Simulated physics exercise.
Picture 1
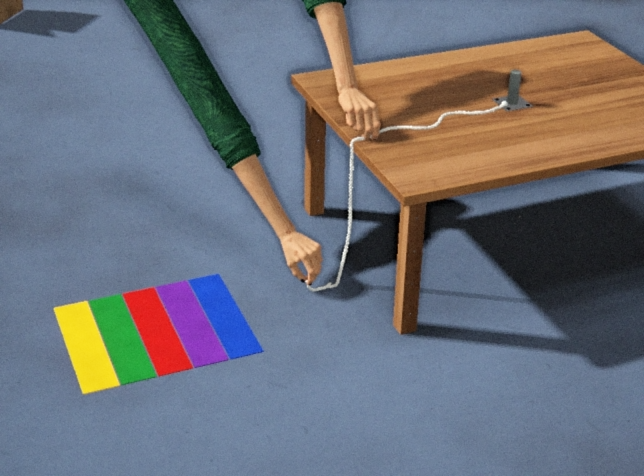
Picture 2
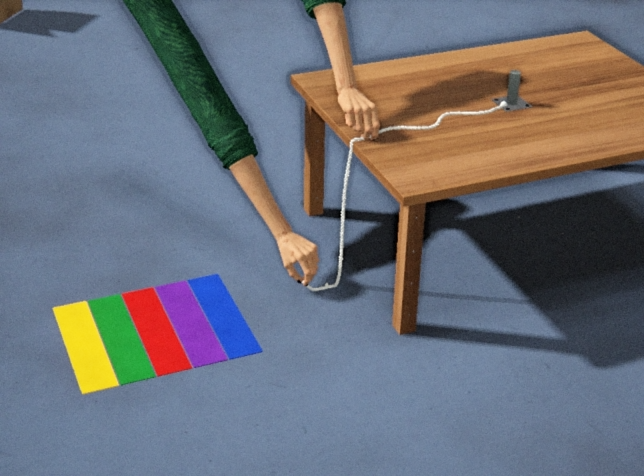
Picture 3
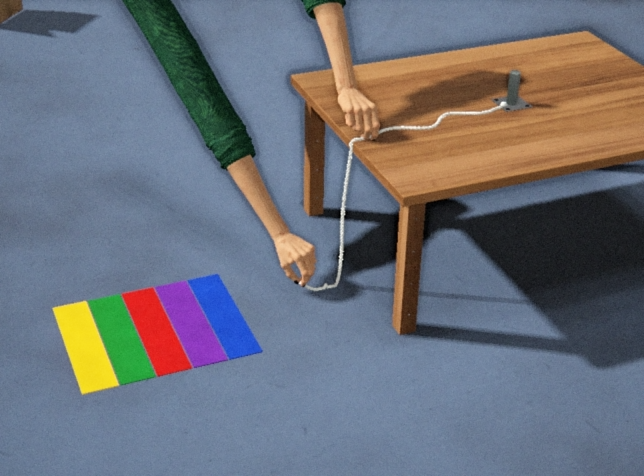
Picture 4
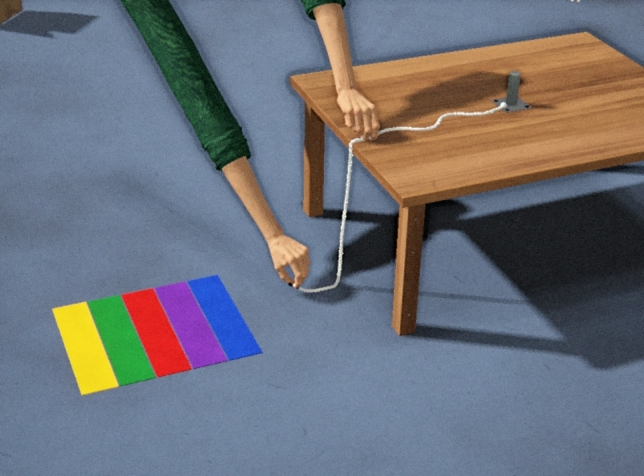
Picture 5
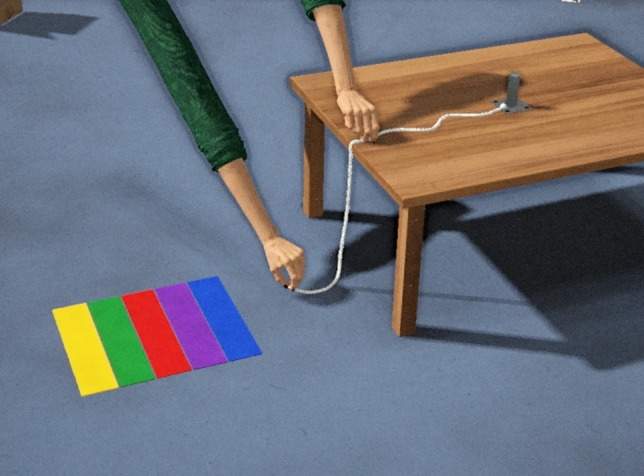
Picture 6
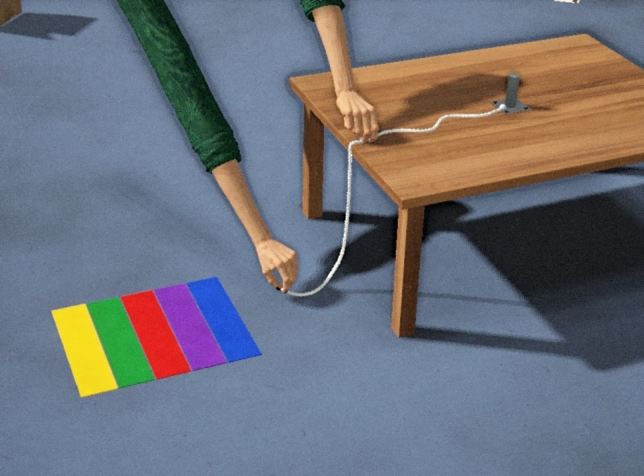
A hand in a green sleeve draws the free end of a white cord slowly a short way left, toward coloured strips on the floor, while the other hand pins the cord at the edge of a wooden bench.
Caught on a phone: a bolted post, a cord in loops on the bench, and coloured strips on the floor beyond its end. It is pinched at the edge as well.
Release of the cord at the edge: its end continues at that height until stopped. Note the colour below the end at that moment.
Colour below: Purple.
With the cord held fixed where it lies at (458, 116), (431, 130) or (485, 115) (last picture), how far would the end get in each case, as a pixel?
First try around (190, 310), second around (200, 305), third around (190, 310).
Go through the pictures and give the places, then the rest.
In the first picture, end (307, 281); blue (239, 340); purple (204, 348); red (169, 356); green (132, 365); yellow (95, 373).
In the second picture, end (303, 282); cord through (487, 112) (439, 122) (383, 131) (349, 165) (343, 223) (339, 274).
In the third picture, end (301, 282).
In the fourth picture, end (295, 285); cord through (486, 113) (438, 123) (383, 132) (350, 165) (343, 224) (339, 276).
In the fifth picture, end (290, 287).
In the sixth picture, end (283, 289); cord through (485, 115) (438, 125) (382, 133) (350, 167) (347, 225) (330, 277).
A little later, end near (252, 295); short of the strips.
Next, end near (210, 304); over blue.
When it is tight, end near (186, 310); over purple. It halts on the purple strip.
